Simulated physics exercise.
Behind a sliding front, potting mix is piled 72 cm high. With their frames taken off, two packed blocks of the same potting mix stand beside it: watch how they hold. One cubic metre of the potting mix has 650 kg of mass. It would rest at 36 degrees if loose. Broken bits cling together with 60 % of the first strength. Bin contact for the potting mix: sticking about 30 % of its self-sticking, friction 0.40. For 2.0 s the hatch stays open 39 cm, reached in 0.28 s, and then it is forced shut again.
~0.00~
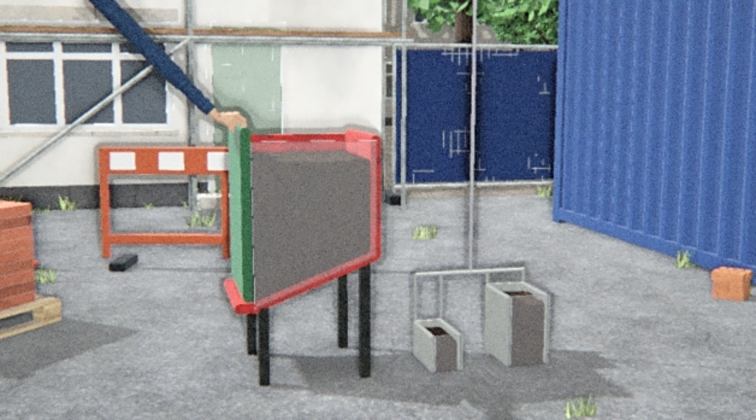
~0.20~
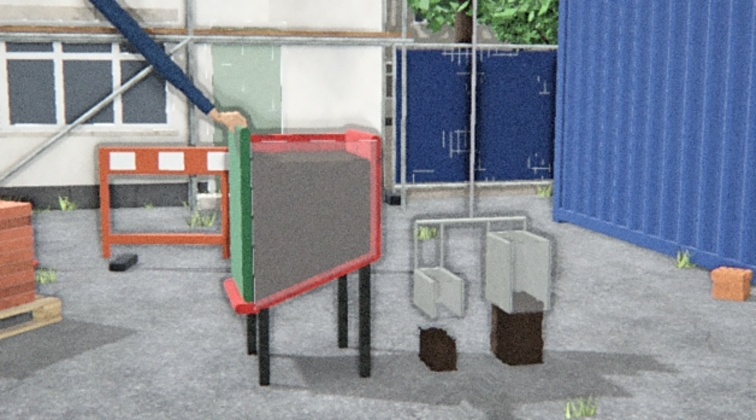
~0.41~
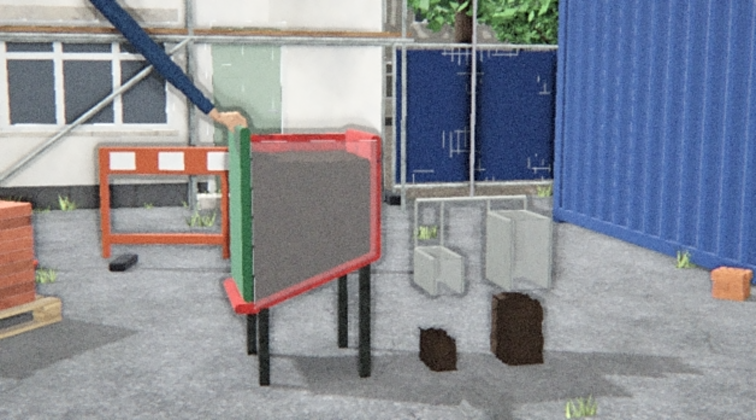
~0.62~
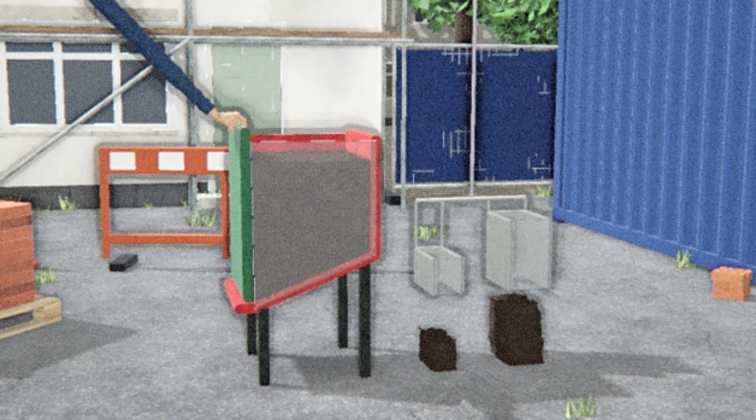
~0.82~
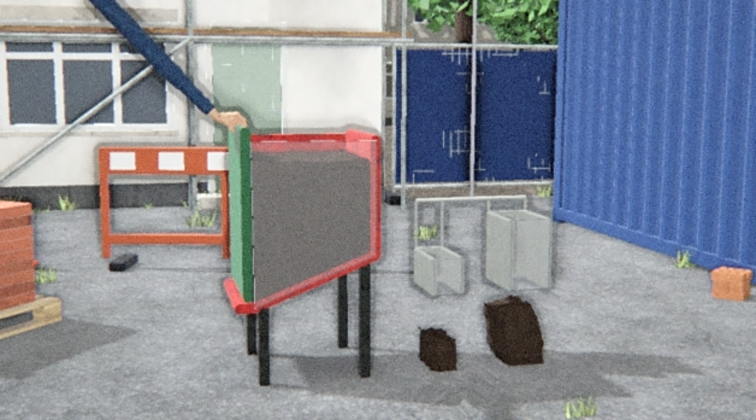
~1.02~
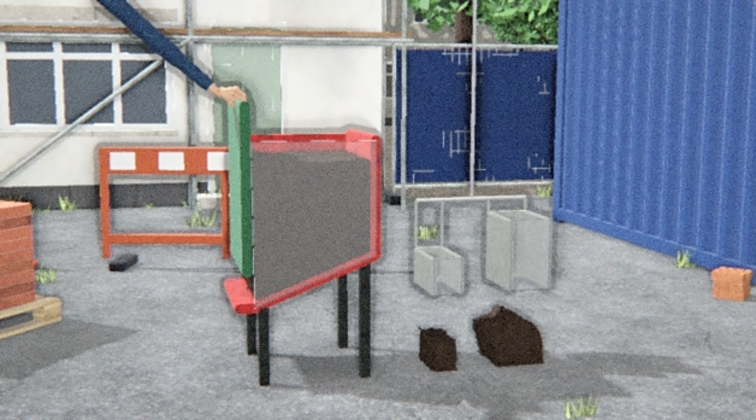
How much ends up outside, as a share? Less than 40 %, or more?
Less.
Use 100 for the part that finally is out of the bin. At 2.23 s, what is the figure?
The figure is some 0 %.
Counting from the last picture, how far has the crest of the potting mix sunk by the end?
Around 0 centimetres, give or take.
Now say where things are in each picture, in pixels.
The first frame shows top of the hatch at (245, 133), not yet moved; top of the potting mix at (363, 159); blocks stand 16 cm, 34 cm (left to right).
The second frame shows top of the hatch at (245, 133), not yet moved; top of the potting mix at (363, 159); blocks stand 16 cm, 34 cm (left to right).
The third frame shows top of the hatch at (245, 133), not yet moved; top of the potting mix at (363, 159); blocks stand 16 cm, 34 cm (left to right).
The fourth frame shows top of the hatch at (245, 133), not yet moved; top of the potting mix at (363, 159); blocks stand 16 cm, 33 cm (left to right).
The fifth frame shows top of the hatch at (245, 133), not yet moved; top of the potting mix at (363, 159); blocks stand 16 cm, 32 cm (left to right).
The sixth frame shows top of the hatch at (245, 106), moved 13 cm; top of the potting mix at (363, 159); blocks stand 16 cm, 27 cm (left to right).
After 1.58 s, the hatch is 39 cm open and 0 % is out.
After 2.23 s, the hatch is 39 cm open and 0 % is out.
After 2.89 s, the hatch is 39 cm open and 5 % is out.
After 3.54 s, the hatch is 9.9 cm open and 13 % is out.
After 4.10 s, at the end, the hatch is shut and 13 % is out.
